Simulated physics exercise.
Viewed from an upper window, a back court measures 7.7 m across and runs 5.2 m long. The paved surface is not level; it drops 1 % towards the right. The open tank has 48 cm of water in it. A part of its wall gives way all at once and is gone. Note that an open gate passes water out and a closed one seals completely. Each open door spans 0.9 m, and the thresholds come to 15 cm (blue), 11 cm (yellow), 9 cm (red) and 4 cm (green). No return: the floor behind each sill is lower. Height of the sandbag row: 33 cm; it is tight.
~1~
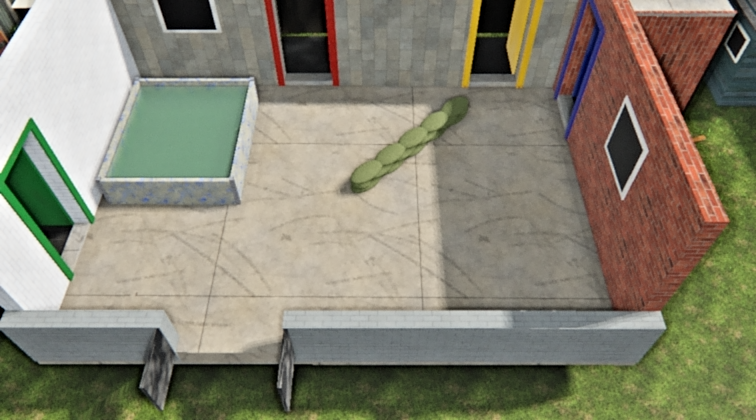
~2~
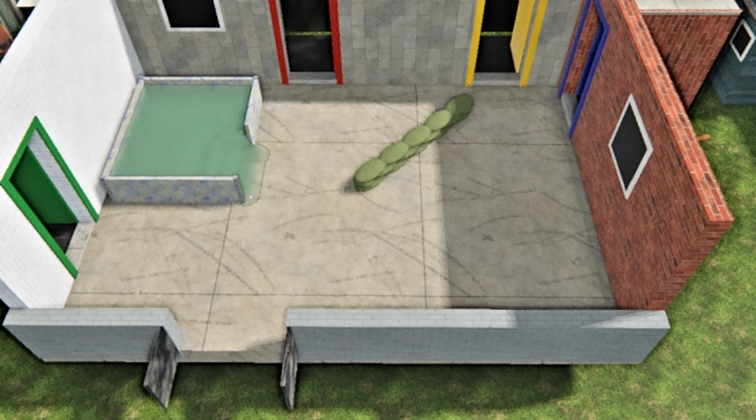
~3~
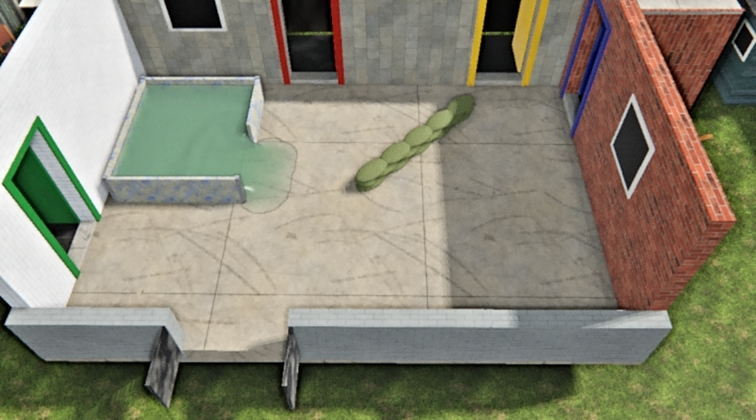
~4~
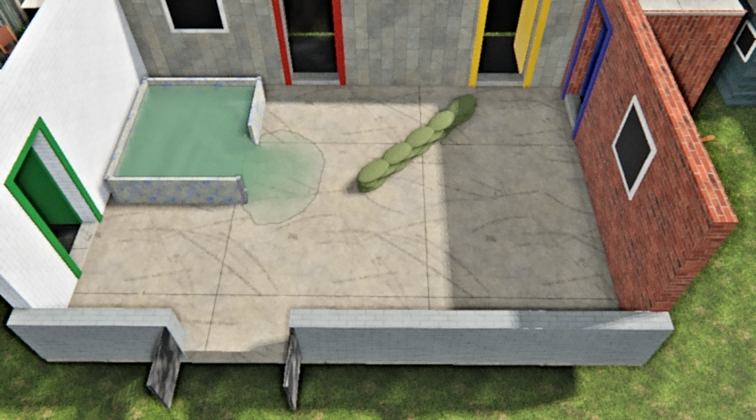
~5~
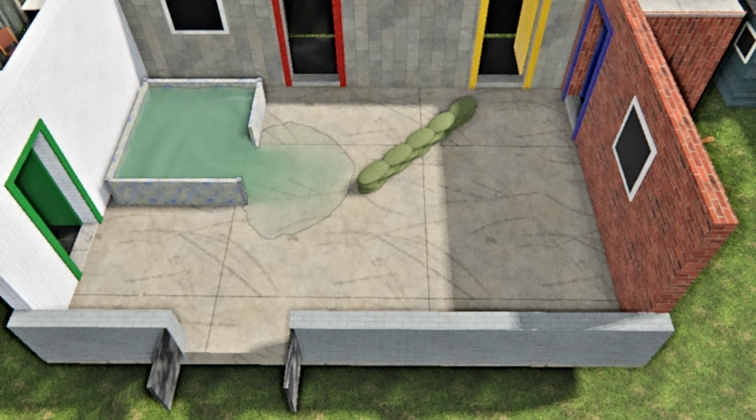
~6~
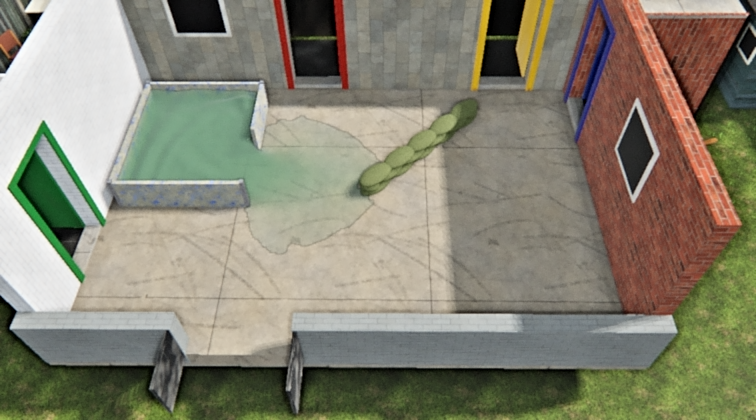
Green water pouring through a gap in a low tank's wall and spreading across a paved courtyard to a row of sandbags.
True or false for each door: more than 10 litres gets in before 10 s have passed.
Blue door false, yellow door false, red door false, green door false.
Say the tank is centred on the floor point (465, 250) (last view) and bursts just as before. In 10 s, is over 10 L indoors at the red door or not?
So the red door keeps within it.
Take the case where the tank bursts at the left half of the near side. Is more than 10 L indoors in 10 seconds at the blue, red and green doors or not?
Door by door - blue: Within bounds, red: Within bounds, green: Out of bounds.
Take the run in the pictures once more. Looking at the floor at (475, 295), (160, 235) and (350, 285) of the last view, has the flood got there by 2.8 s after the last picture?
In that order: Wet, still dry, under water.
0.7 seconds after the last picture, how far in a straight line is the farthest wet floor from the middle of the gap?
That comes to near 3.6 m out.
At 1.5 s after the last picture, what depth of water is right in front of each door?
Depths: Blue door 0 cm, yellow door 6 cm, red door 1 cm, green door 0 cm.
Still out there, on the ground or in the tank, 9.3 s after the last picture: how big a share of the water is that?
Near 100 in a hundred is still there.
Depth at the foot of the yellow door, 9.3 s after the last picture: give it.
The depth comes to around 9.0 centimetres.
Then, 0.7 s after the last picture water covers 20 % of the floor and is deepest (28 cm) near (360, 187); blue door not reached, yellow door not reached, red door not reached, green door not reached.
Then, 1.5 s after the last picture water covers 40 % of the floor and is deepest (27 cm) near (360, 187); blue door not reached, yellow door 6 cm at the sill, 0 L in, red door not reached, green door not reached.
Then, 2.8 s after the last picture water covers 55 % of the floor and is deepest (27 cm) near (619, 330); blue door 14 cm at the sill, 0 L in, yellow door 9 cm at the sill, 1 L in, red door not reached, green door not reached.
Then, 5.3 s after the last picture water covers 70 % of the floor and is deepest (16 cm) near (582, 189); blue door 12 cm at the sill, 2 L in, yellow door 7 cm at the sill, 1 L in, red door 2 cm at the sill, 0 L in, green door not reached.
Then, 9.3 s after the last picture water covers 75 % of the floor and is deepest (12 cm) near (575, 164); blue door 11 cm at the sill, 2 L in, yellow door 9 cm at the sill, 1 L in, red door 2 cm at the sill, 0 L in, green door not reached.
